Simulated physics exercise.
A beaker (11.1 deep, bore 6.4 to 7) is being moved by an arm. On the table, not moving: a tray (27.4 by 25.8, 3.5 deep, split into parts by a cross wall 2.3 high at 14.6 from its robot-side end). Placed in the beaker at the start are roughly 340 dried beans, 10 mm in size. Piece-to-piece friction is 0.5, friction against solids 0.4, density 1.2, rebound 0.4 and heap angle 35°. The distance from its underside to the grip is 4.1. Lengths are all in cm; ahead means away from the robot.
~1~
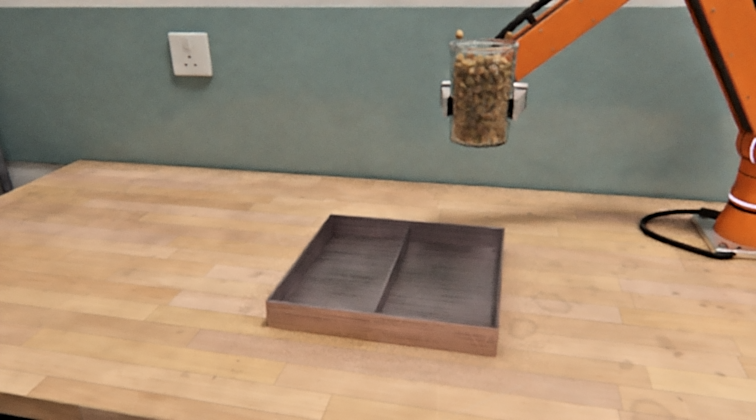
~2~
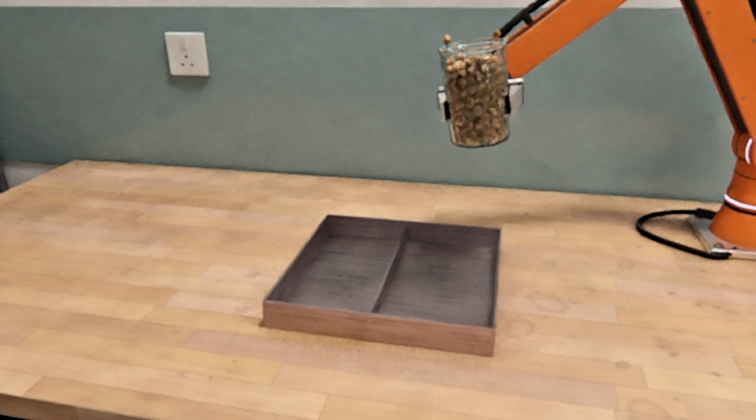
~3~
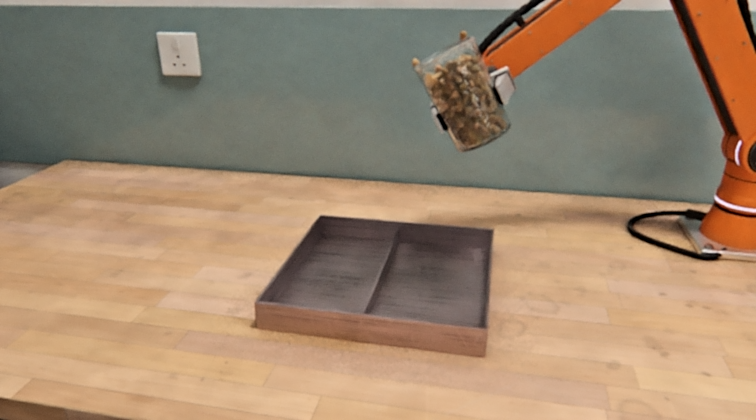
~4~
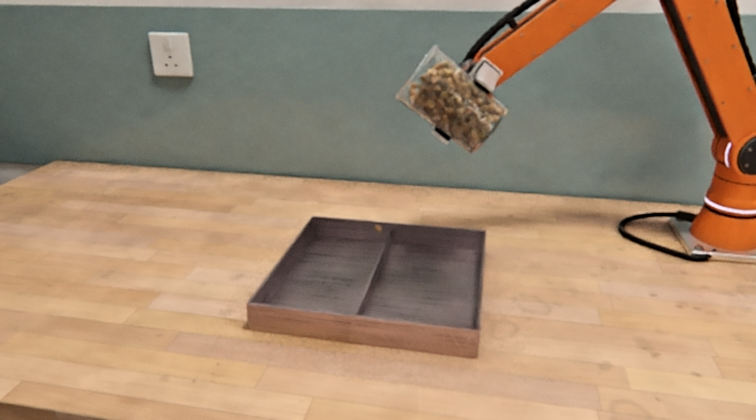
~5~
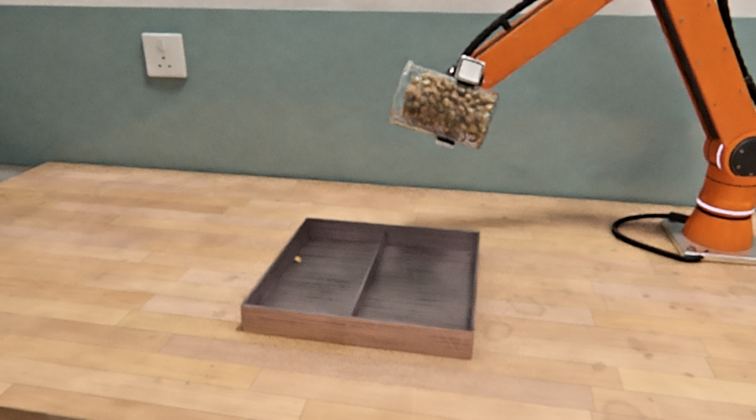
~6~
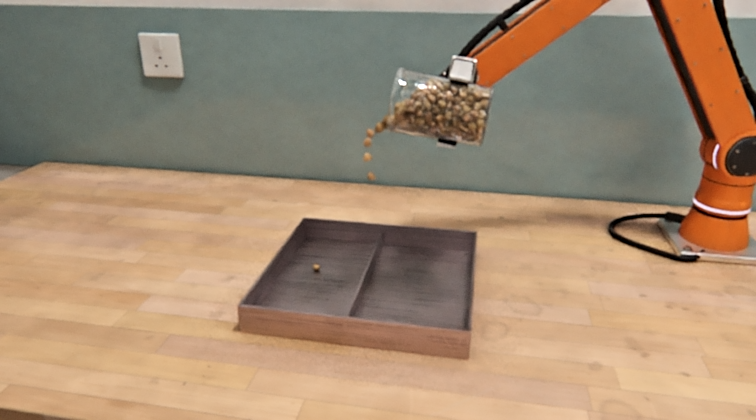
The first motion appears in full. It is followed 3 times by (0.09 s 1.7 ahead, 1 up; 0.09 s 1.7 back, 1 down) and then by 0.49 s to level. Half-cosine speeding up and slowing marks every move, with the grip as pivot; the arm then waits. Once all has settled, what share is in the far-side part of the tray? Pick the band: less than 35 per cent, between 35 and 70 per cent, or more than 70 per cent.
The share is between 35 and 70 per cent.
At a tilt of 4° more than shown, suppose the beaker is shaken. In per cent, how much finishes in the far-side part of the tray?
I'd put it at around 50 per cent.
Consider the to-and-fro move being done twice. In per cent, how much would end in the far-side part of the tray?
Probably about 35 in a hundred.
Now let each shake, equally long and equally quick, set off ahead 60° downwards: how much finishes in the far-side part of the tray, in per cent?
10 %.
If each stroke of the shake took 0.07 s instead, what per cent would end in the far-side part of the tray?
Then roughly 60 percent.
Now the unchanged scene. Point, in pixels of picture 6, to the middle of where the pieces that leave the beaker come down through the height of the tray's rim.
Close to pixel (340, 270).
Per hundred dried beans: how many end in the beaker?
50 percent.
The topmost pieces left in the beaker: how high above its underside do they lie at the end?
I'd say close to 7.0 cm.
Then, 0.41 s on, tilted 82° forward, highest piece 28 above the table; 224 in the beaker, 56 in the far-side part, 6 in the robot-side part, 57 in flight or on a rim.
Then, 0.82 s on, tilted 31° forward, highest piece 30 above the table; 174 in the beaker, 150 in the far-side part, 17 in the robot-side part, 1 on the table or floor, 1 in flight or on a rim.
Then, 1.23 s on, level, highest piece 29 above the table; 174 in the beaker, 150 in the far-side part, 17 in the robot-side part, 2 on the table or floor.
Then, 2.28 s on, level, highest piece 29 above the table; 174 in the beaker, 150 in the far-side part, 17 in the robot-side part, 2 on the table or floor.
In the end, 174 in the beaker, 150 in the far-side part, 17 in the robot-side part, 2 on the table or floor. That is 44 % in the far-side part of the tray.
